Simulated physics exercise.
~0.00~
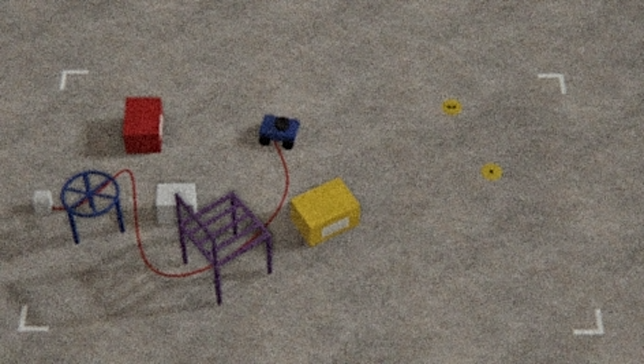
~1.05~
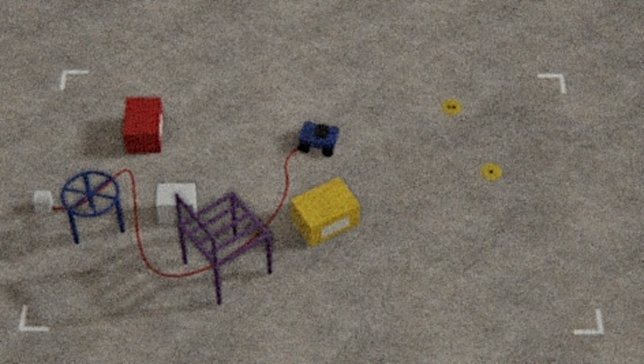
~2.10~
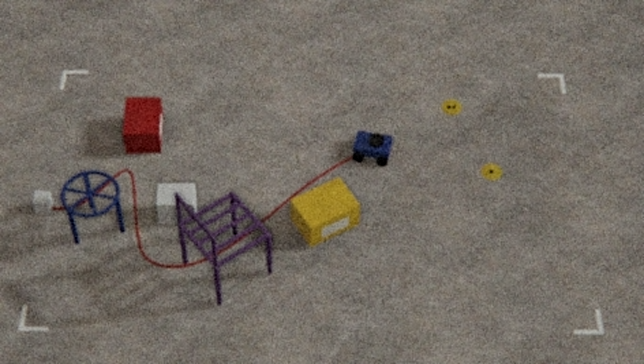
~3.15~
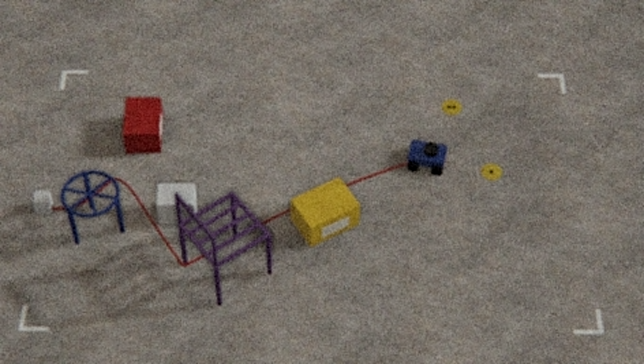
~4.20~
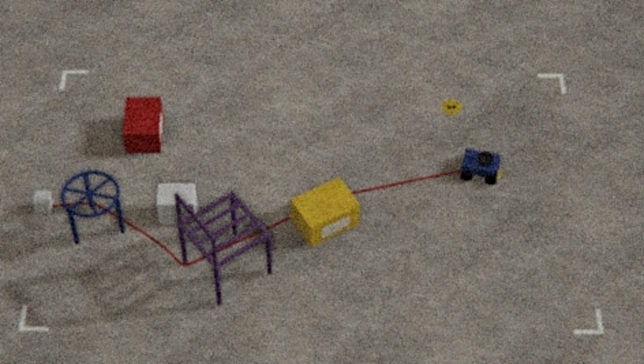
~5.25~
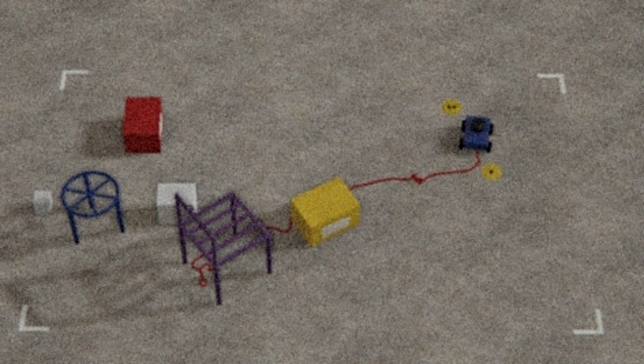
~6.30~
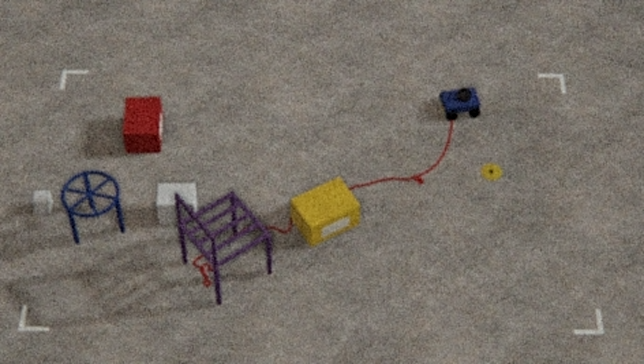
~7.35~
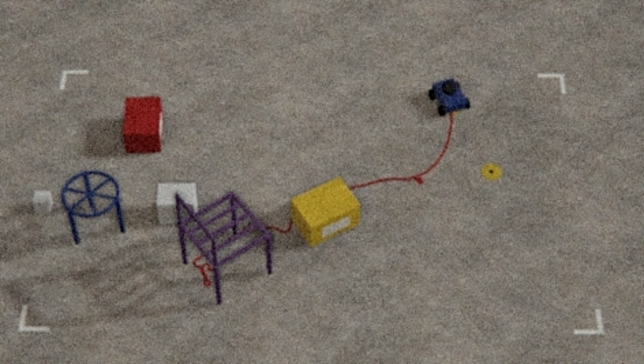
A small blue cart trailing a red lead drove right to a yellow mark, pulling the lead taut until its plug came out, then turned up and slightly left to the other mark and stopped, while the chair, stool and boxes stayed put.
